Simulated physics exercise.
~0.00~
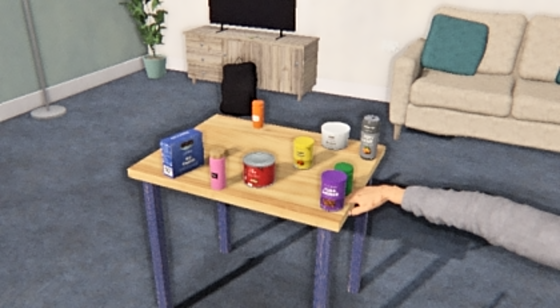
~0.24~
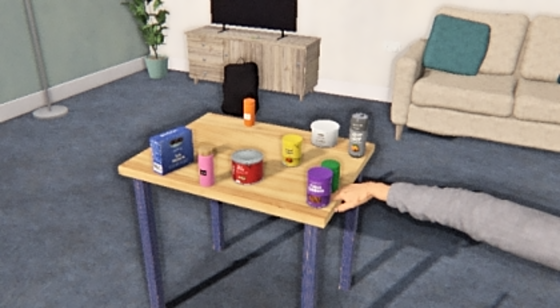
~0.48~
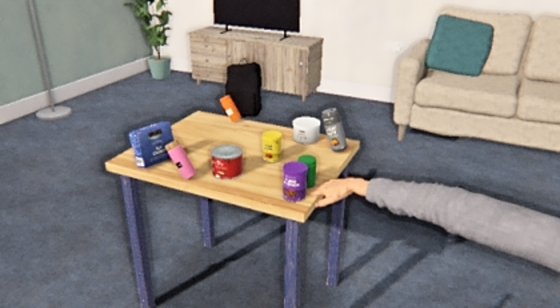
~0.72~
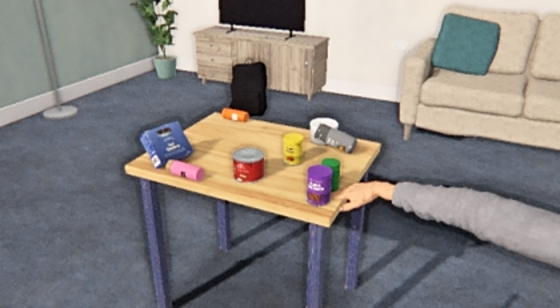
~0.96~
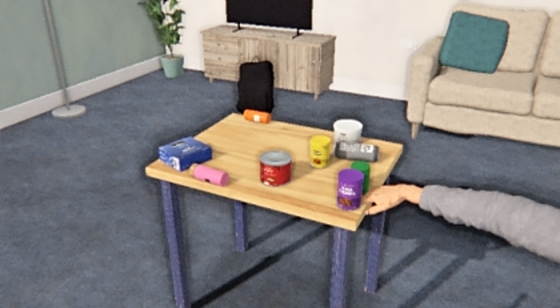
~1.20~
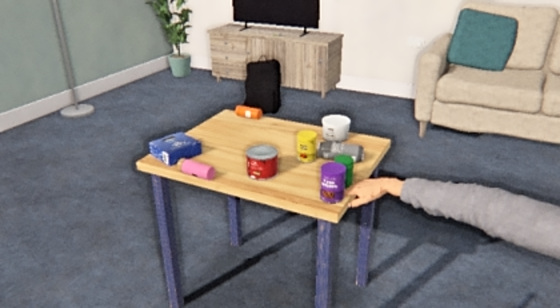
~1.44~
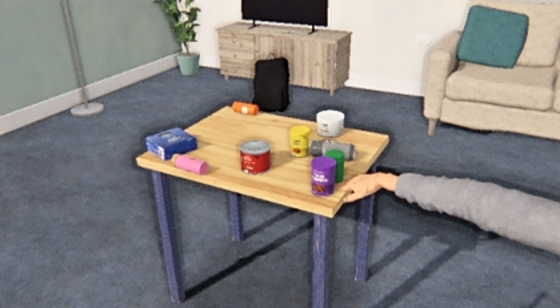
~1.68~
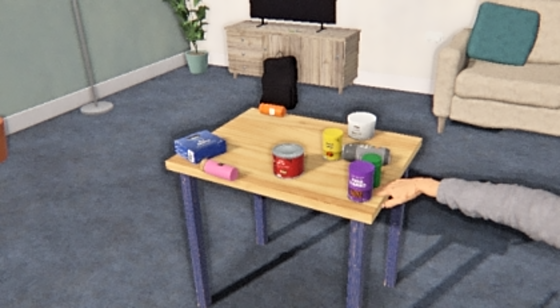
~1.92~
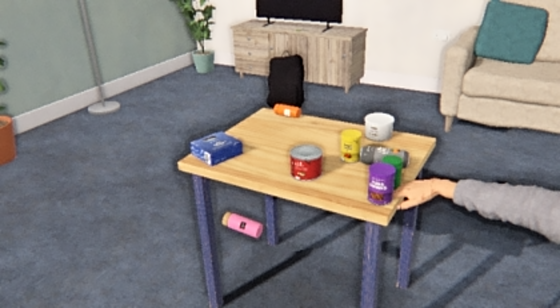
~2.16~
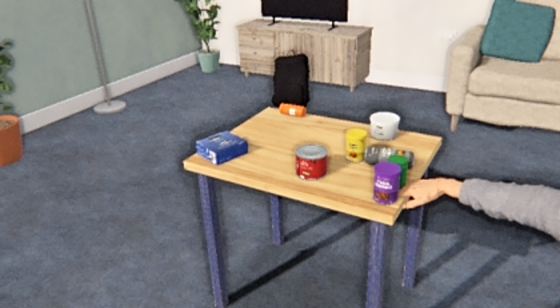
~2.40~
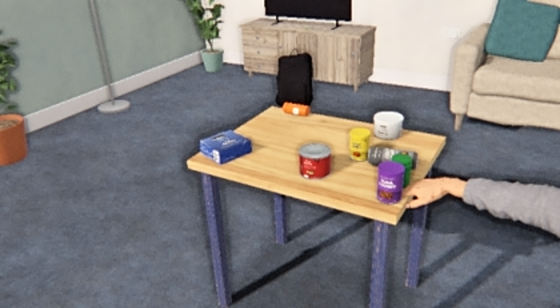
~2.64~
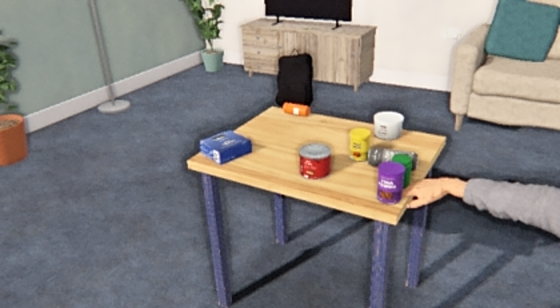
In a carpeted living room seen from slightly above, a hand grips the right corner of a wooden table, with a television and pale sofa behind. A blue packet and pink shaker stand at left, a red tub in the middle, an orange shaker at the back, and yellow, white, grey, green and purple containers at right. The hand jerks the table left, and the packet, both shakers and the grey can tip over. As the table shifts back and forth, the pink shaker drops off the front edge. The table settles with the other toppled items still on top.
